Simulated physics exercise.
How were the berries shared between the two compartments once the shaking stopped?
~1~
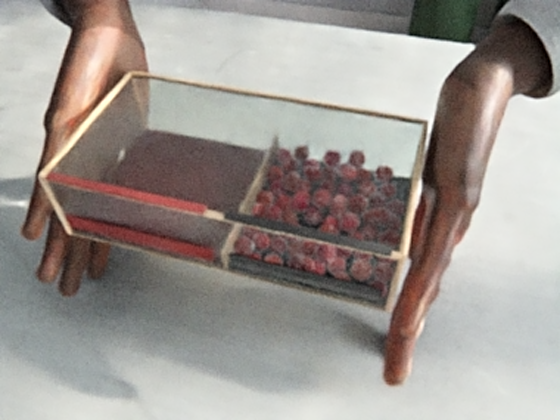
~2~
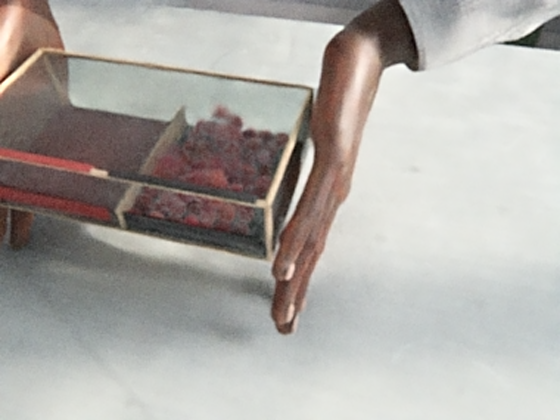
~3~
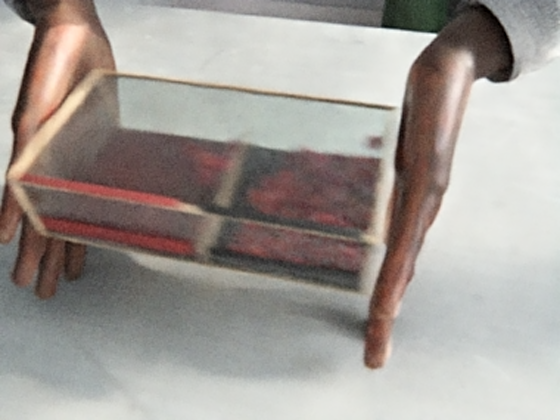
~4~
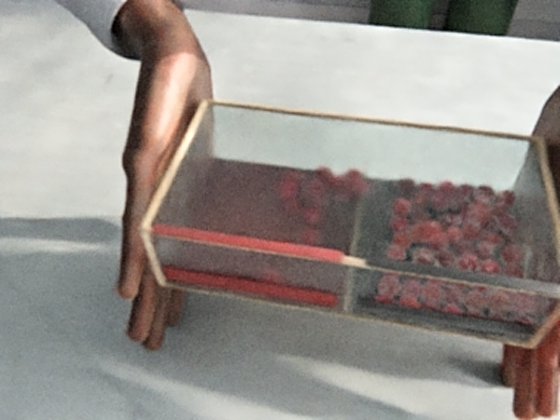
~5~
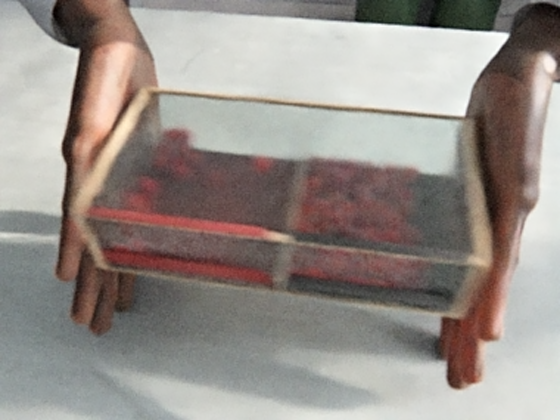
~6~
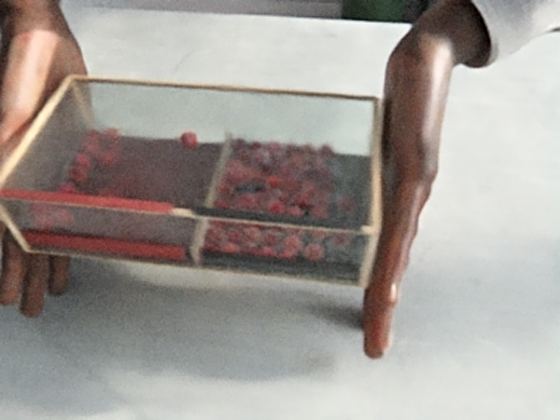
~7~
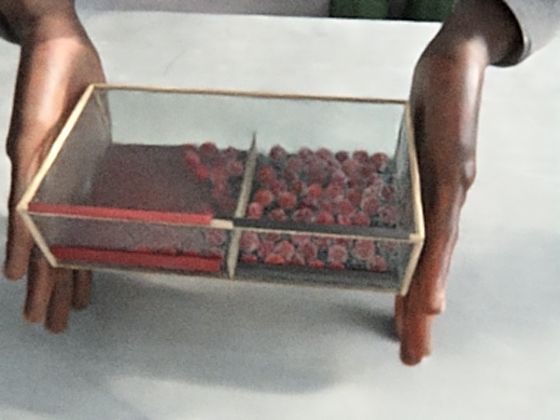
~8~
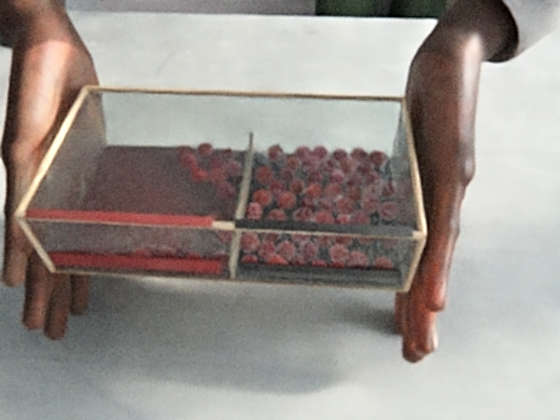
Most of the berries ended up in the black compartment on the right, but the red one on the left also held a fair share, more than just a stray few, gathered near the divider.
A clear, lidded box of small red berries was shaken from side to side by two hands, and some berries hopped into the red left compartment before it settled with most in the black right one and a smaller group left of the divider.
